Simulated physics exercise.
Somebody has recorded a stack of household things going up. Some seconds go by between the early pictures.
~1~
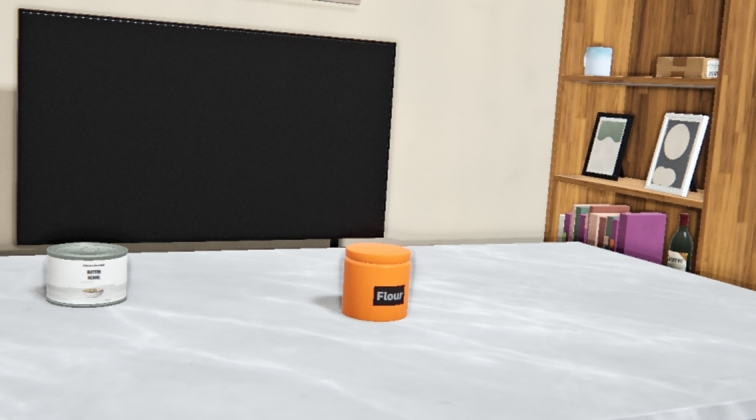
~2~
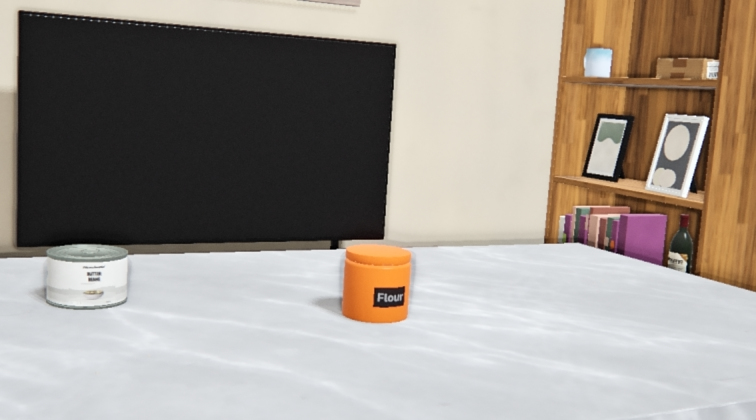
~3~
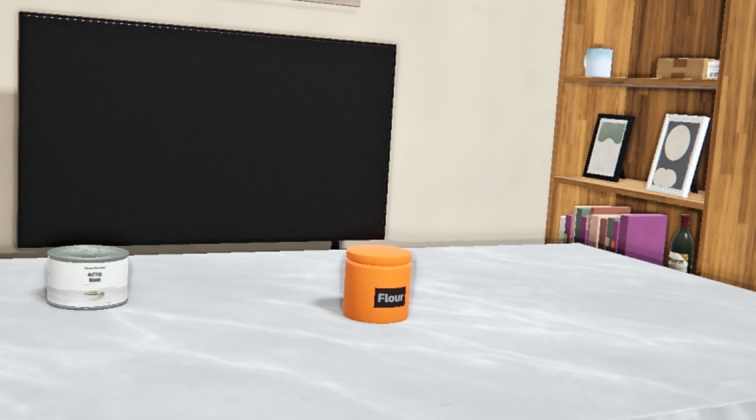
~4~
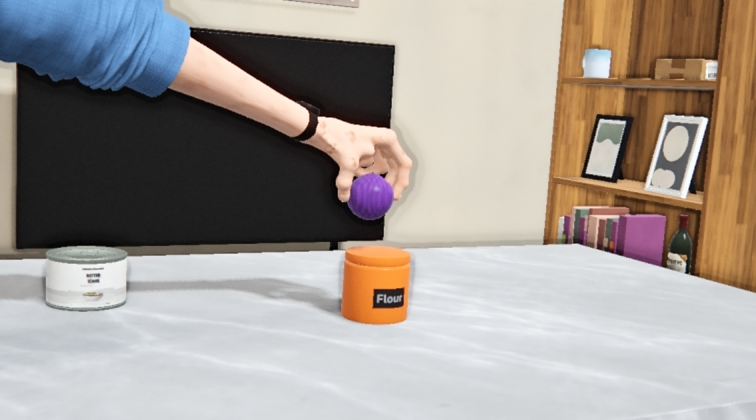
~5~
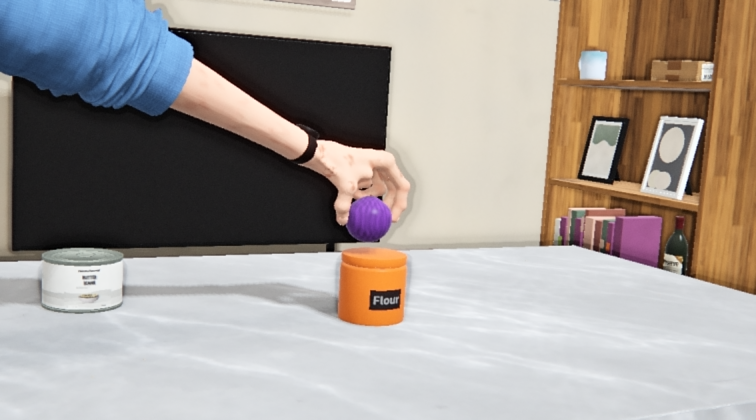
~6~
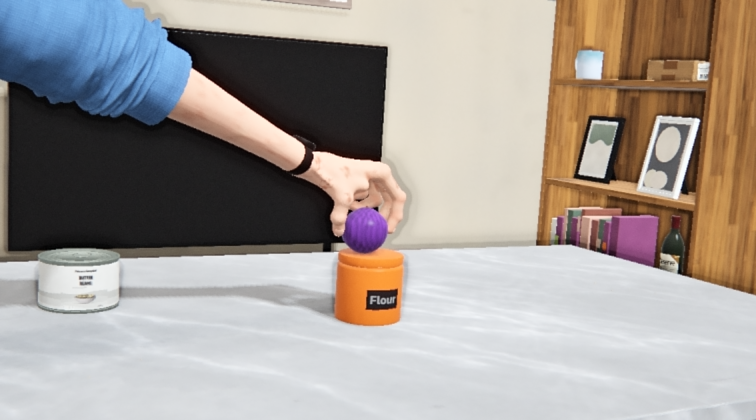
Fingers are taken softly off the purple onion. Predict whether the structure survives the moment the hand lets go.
The structure survives.
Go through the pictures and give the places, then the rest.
The last thing is not in view yet; orange jar (376, 282), in the first picture.
The last thing is not in view yet; orange jar (377, 283), in the second picture.
The last thing is not in view yet; orange jar (377, 284), in the third picture.
Coming down; purple onion (370, 196); orange jar (376, 284), in the fourth picture.
Coming down; purple onion (369, 219); orange jar (372, 286), in the fifth picture.
In place under the hand; purple onion (365, 230); orange jar (369, 286), in the sixth picture.
Then, 0.20 s later than the last frame, all is still.
Then, 0.60 s later than the last frame, purple onion resting near (365, 230).
When it is over, all 3 as before. End places, in pixels of the last picture, purple onion near (365, 230). The pile holds.
